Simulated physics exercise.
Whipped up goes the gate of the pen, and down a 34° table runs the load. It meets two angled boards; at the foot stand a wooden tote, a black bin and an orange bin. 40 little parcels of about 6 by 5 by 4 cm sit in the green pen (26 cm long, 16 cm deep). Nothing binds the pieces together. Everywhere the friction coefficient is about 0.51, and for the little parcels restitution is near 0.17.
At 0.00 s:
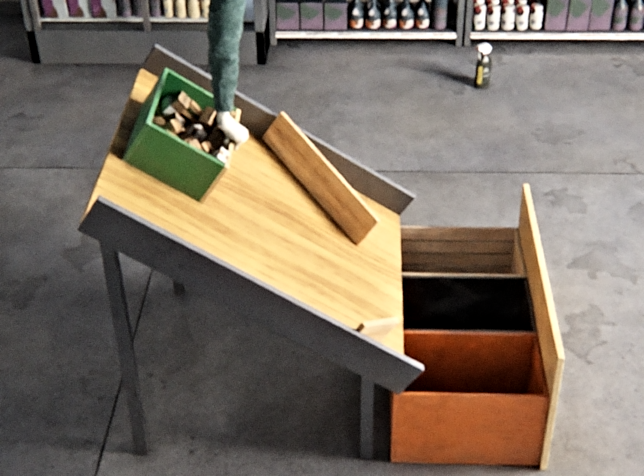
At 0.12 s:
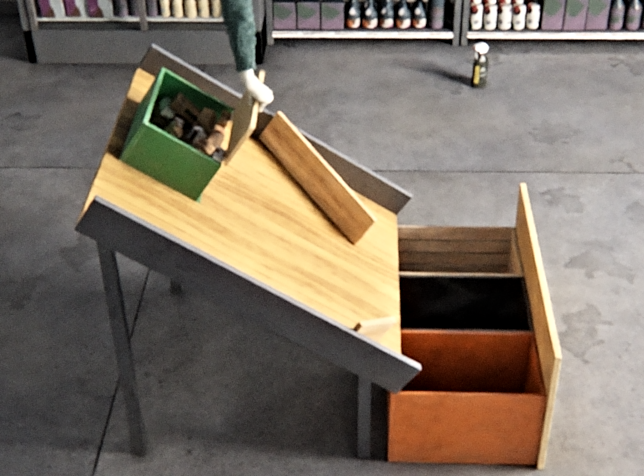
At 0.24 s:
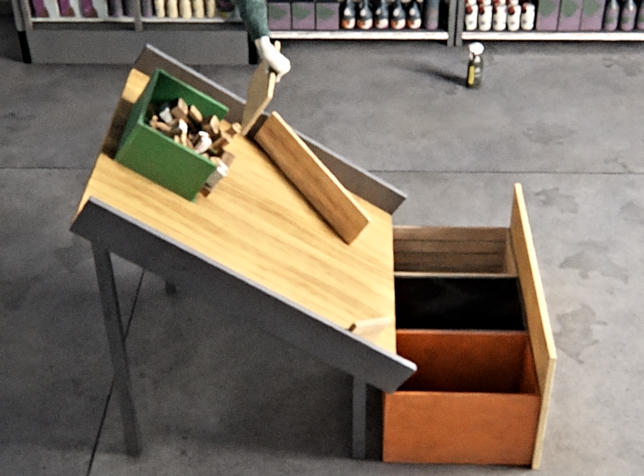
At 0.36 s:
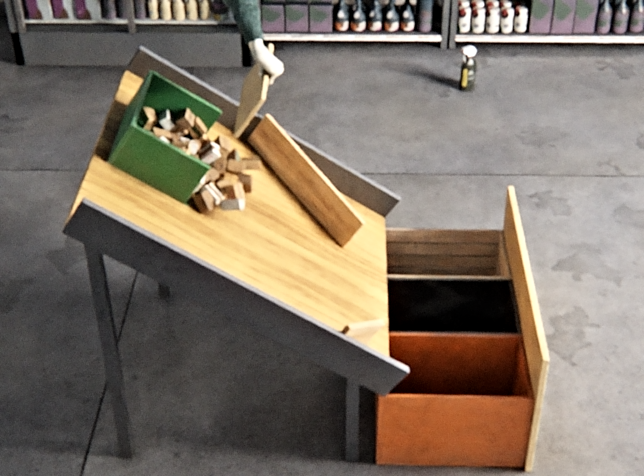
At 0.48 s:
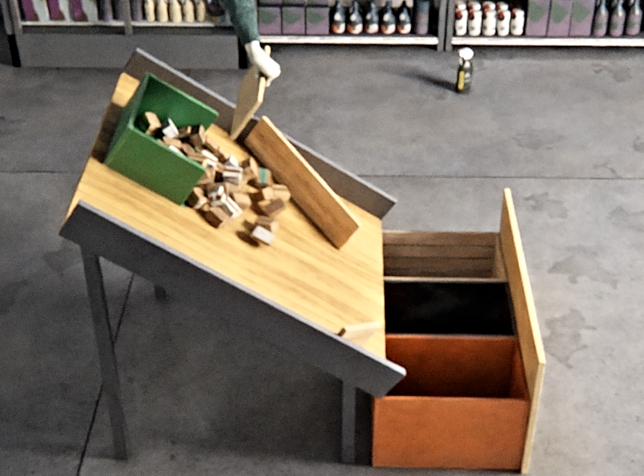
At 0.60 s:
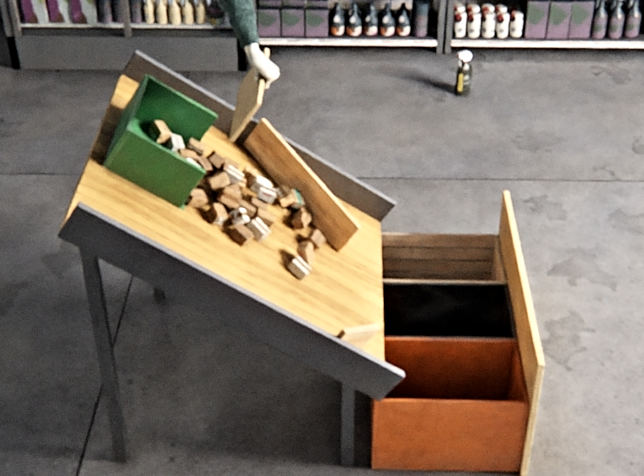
In a store aisle, a gloved hand lifted the gate off a green box on a sloped wooden table, and small wooden blocks tumbled out and slid down past an angled board.
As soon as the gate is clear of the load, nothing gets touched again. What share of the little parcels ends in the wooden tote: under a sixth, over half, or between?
I'd put under one in six of the load in the wooden tote by the end.
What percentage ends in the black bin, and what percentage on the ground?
It works out to roughly 80 per cent and 0 per cent, in that order.
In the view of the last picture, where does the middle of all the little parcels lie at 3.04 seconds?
Centre: Approx. (439, 362).
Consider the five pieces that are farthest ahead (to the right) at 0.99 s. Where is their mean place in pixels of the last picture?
They're centred near (428, 340).
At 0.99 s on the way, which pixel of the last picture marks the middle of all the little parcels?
(312, 245).
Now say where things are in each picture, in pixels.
In the first picture (each is followed by its nearest rim corner in this view; the camera pans a little), green pen, (151, 124); wooden tote, (524, 276); none out.
Green pen, (148, 123), in the second picture.
Green pen, (142, 124); 7 out, in the third picture.
Green pen, (136, 126); 16 out, the lowest parcel at (245, 184), in the fourth picture.
Green pen, (132, 128); 25 out, the lowest parcel at (279, 193), in the fifth picture.
Green pen, (131, 130); wooden tote, (504, 282); 30 out, the lowest parcel at (314, 241), in the sixth picture.
After 0.99 s, 3 in the black bin, 34 on the slope and 3 in the air.
After 1.48 s, 24 in the black bin, 2 in the orange bin and 14 on the slope.
After 2.16 s, 30 in the black bin, 2 in the orange bin and 8 on the slope.
Final count (at 3.04 s), 31 in the black bin, 2 in the orange bin and 7 on the slope. Asked share, 0 of 40, 0 per cent.
